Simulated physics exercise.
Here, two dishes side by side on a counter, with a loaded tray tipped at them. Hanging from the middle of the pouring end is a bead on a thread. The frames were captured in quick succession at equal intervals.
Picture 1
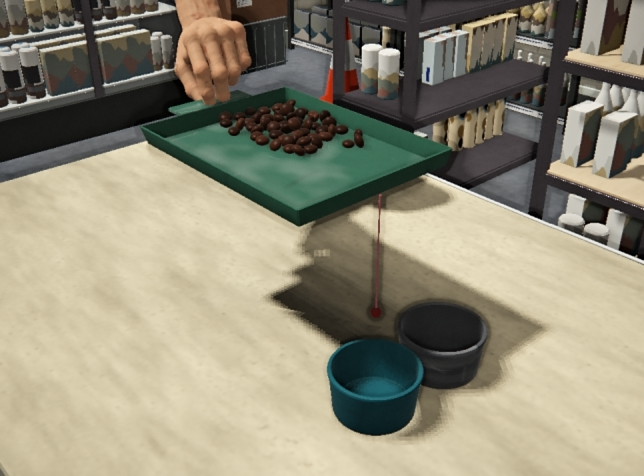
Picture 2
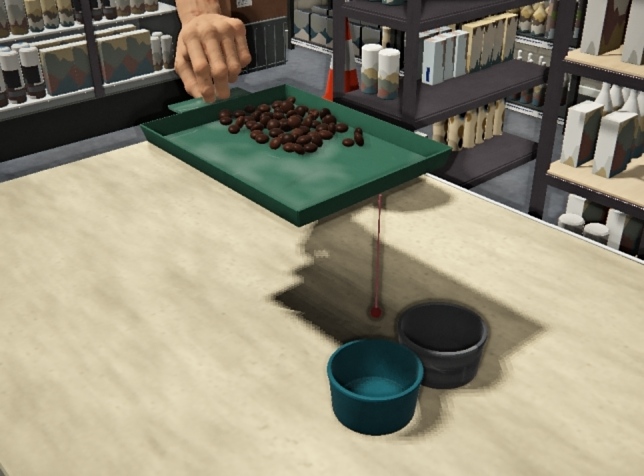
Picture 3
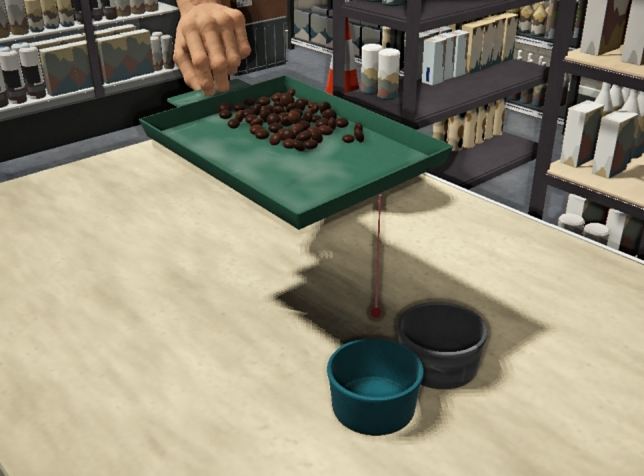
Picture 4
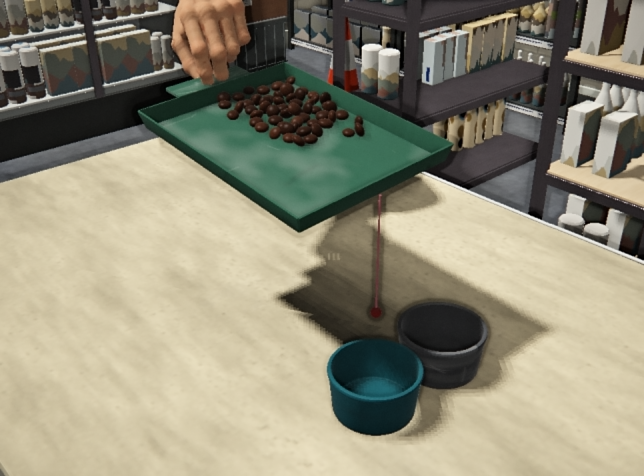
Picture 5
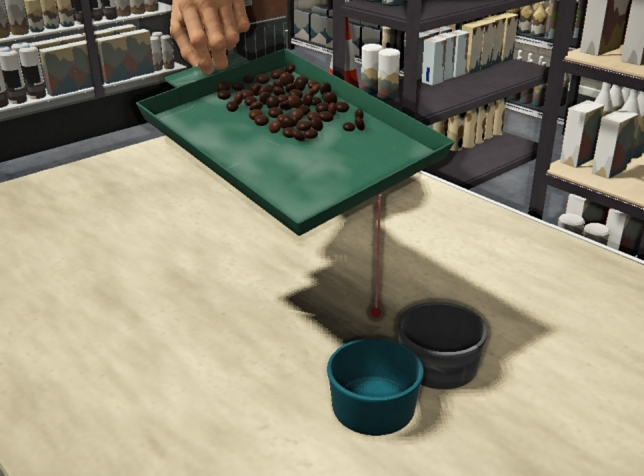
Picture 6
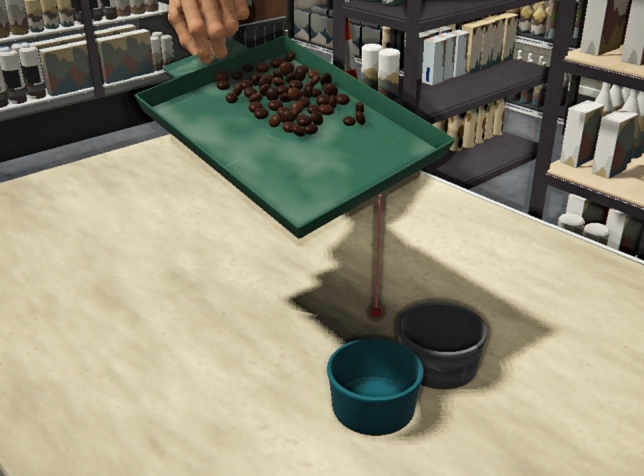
We see a hand holding a green tray of dark brown chocolate drops above a teal dish and a dark grey dish on a counter; the hand gradually raises its end, tilting the tray slightly toward its near left corner.
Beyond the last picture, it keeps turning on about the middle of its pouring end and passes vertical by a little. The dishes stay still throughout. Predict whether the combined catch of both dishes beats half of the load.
The combined catch falls short of half.
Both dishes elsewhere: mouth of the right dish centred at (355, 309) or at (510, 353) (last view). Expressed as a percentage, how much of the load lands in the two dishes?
In order, 40 % and 0 %.
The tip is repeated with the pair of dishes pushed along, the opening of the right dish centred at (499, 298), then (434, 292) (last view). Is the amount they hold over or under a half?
Earlier try a minority share, later try a minority share.
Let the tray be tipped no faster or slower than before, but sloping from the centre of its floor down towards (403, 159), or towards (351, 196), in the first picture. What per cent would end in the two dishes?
10 %, give or take, and then 70 %.
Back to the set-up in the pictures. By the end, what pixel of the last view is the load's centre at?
Resting centre, last frame: Roughly (298, 416).
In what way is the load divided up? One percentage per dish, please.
Share at the end - left dish ~ 10 %, right dish ~ 0 %.
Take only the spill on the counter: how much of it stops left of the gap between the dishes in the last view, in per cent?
It comes out at roughly 100 percent.
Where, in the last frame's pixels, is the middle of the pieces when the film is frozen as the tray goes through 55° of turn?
The load is centred near (305, 212).
Just after the last frame, tray tipped steeply; almost all on the tray; about a tenth in the air.
A moment on, tray tipped right over; roughly a third on the tray; about a tenth in the left dish; roughly half outside both; about a tenth in the air.
Further on, tray tipped past a quarter turn; about a tenth in the left dish; the larger part outside both.
When it is over, tray tipped past a quarter turn; about a tenth in the left dish; not one in the right dish; the larger part outside both.
